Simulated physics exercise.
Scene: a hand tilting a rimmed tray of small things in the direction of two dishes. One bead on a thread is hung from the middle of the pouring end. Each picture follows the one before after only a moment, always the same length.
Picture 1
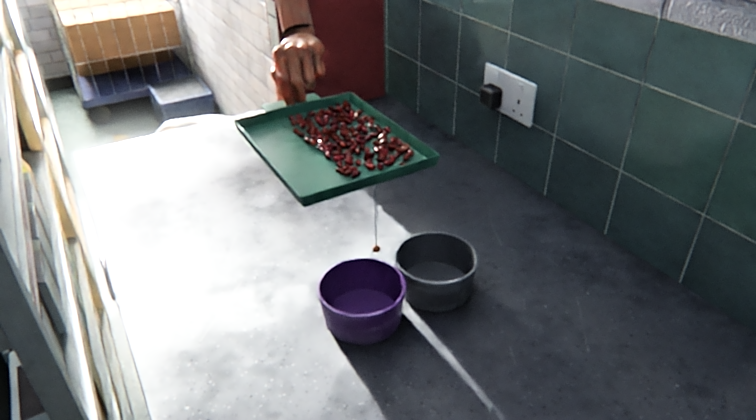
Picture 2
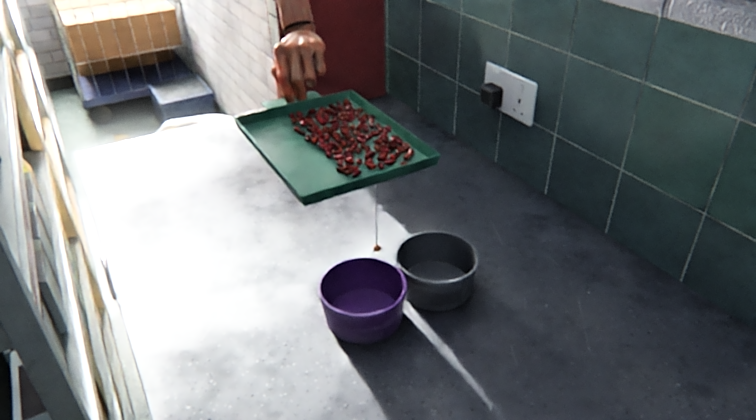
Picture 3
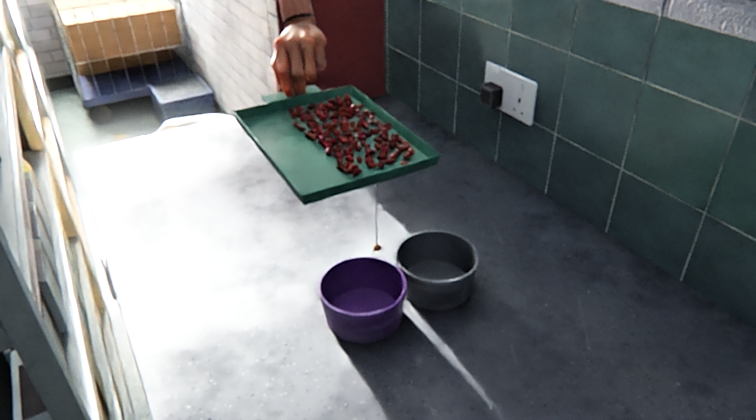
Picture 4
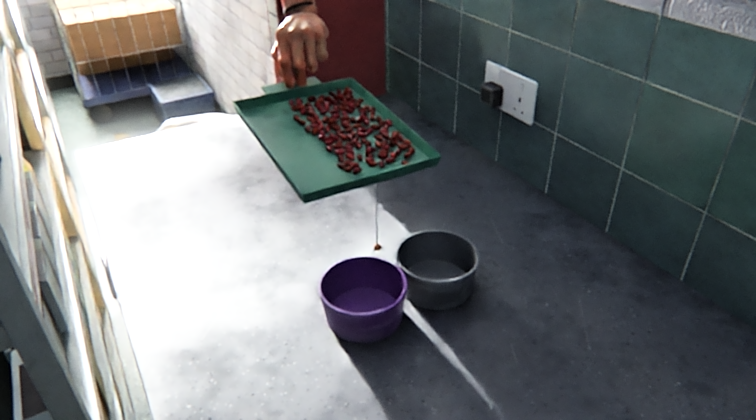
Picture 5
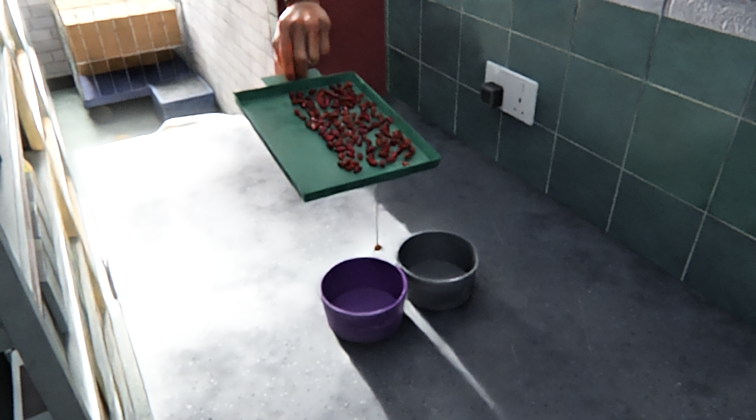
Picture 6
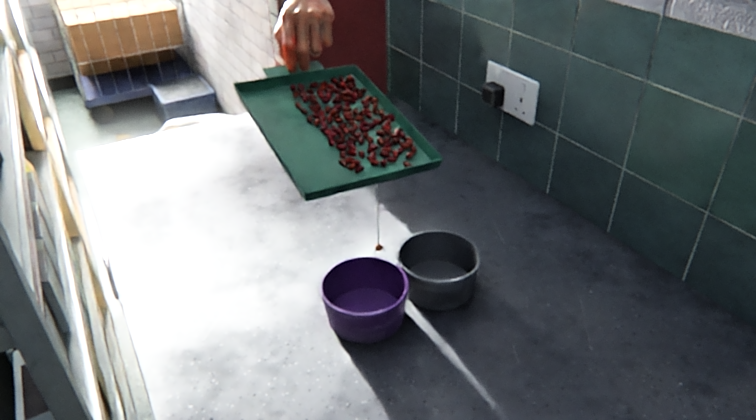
A hand held a green tray of red kidney beans above a purple bowl and a gray one on a counter, then slowly raised the handle end, tilting the tray slightly toward its right corner.
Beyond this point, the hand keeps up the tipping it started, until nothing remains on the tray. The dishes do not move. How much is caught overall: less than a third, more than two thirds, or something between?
What lands in the dishes tops two thirds of the load.
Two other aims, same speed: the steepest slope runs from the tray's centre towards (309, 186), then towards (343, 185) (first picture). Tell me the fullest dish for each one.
Case 1 - the one at left; case 2 - the one at left.
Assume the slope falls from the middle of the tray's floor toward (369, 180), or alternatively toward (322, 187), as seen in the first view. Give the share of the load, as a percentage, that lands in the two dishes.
In turn, 90 percent and then 60 percent.
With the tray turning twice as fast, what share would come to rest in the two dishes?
I'd say 90 percent or thereabouts.
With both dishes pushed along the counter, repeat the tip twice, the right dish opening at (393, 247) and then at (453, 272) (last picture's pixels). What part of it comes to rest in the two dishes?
20 per cent the first time, 40 per cent the second time.
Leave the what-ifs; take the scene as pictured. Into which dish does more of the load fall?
That's the right side.
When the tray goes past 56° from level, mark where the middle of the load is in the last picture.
Centre estimate: (395, 132).
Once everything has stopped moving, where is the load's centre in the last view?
Near (438, 280), more or less.
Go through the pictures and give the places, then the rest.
In the first frame, corners of the pouring end near (302, 195) and (437, 154), level; middle of the load near (347, 136), kidney beans; left dish near (383, 324); right dish near (459, 292); bead on its thread near (376, 249).
In the second frame, corners of the pouring end near (303, 195) and (437, 154), level; middle of the load near (347, 134).
In the third frame, corners of the pouring end near (303, 193) and (438, 154), tipped barely, lowest at the right corner; middle of the load near (347, 131).
In the fourth frame, corners of the pouring end near (304, 192) and (438, 155), tipped a little, lowest at the right corner; middle of the load near (348, 126).
In the fifth frame, corners of the pouring end near (305, 192) and (439, 156), tipped a little, lowest at the right corner; middle of the load near (348, 123).
In the sixth frame, corners of the pouring end near (307, 191) and (440, 158), tipped a little, lowest at the right corner; middle of the load near (350, 119); left dish near (386, 323); right dish near (462, 290).
Shortly afterwards, tray tipped steeply; all but a few on the tray; only a few in the air.
Next, tray tipped right over; the bulk on the tray; only a few in the right dish; a little in the air.
Some moments later, tray tipped past a quarter turn; a little in the left dish; all but a few in the right dish; only a few outside both.
In the end, tray tipped past a quarter turn; a little in the left dish; all but a few in the right dish; only a few outside both.
